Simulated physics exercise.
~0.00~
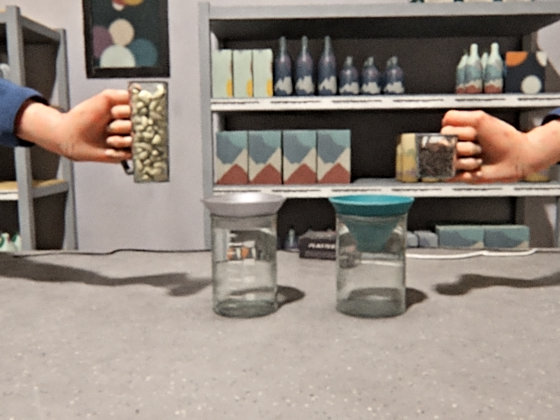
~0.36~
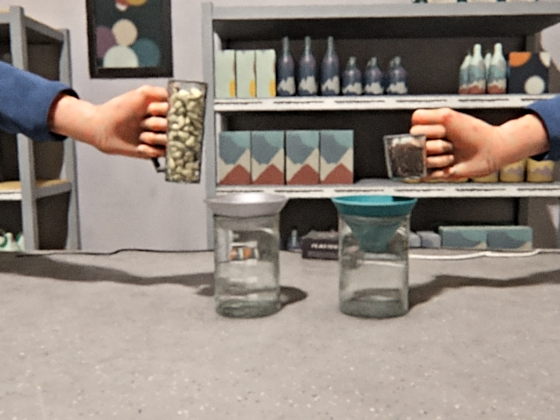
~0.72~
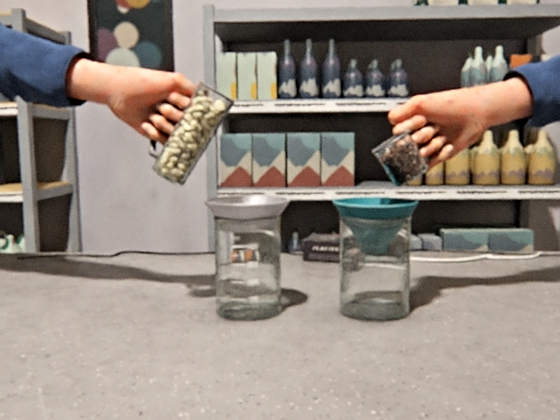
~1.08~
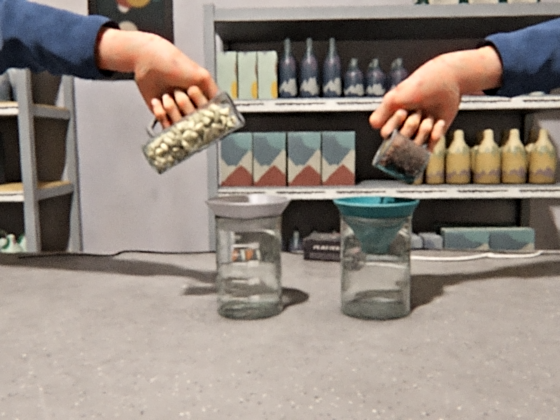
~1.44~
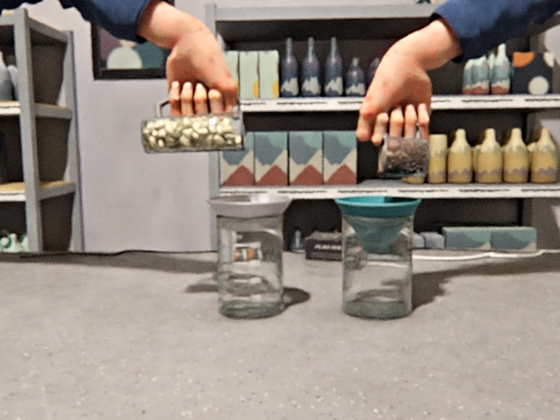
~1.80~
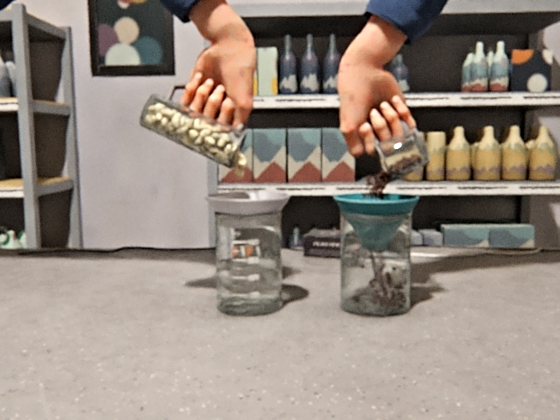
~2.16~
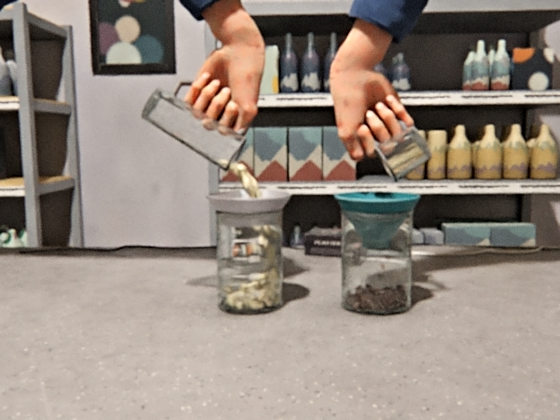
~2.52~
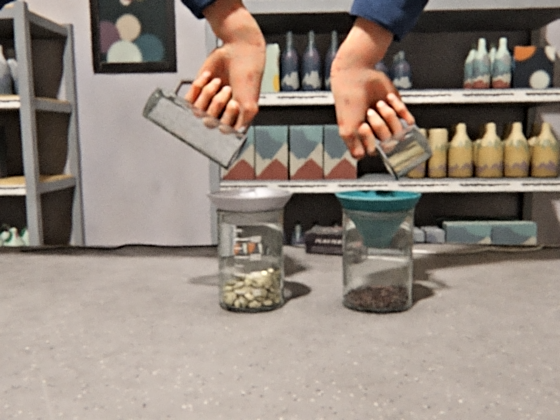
Two hands tipping glass cups over funnels, dark bits at right then pale beans at left pouring through, all settling in the jars.
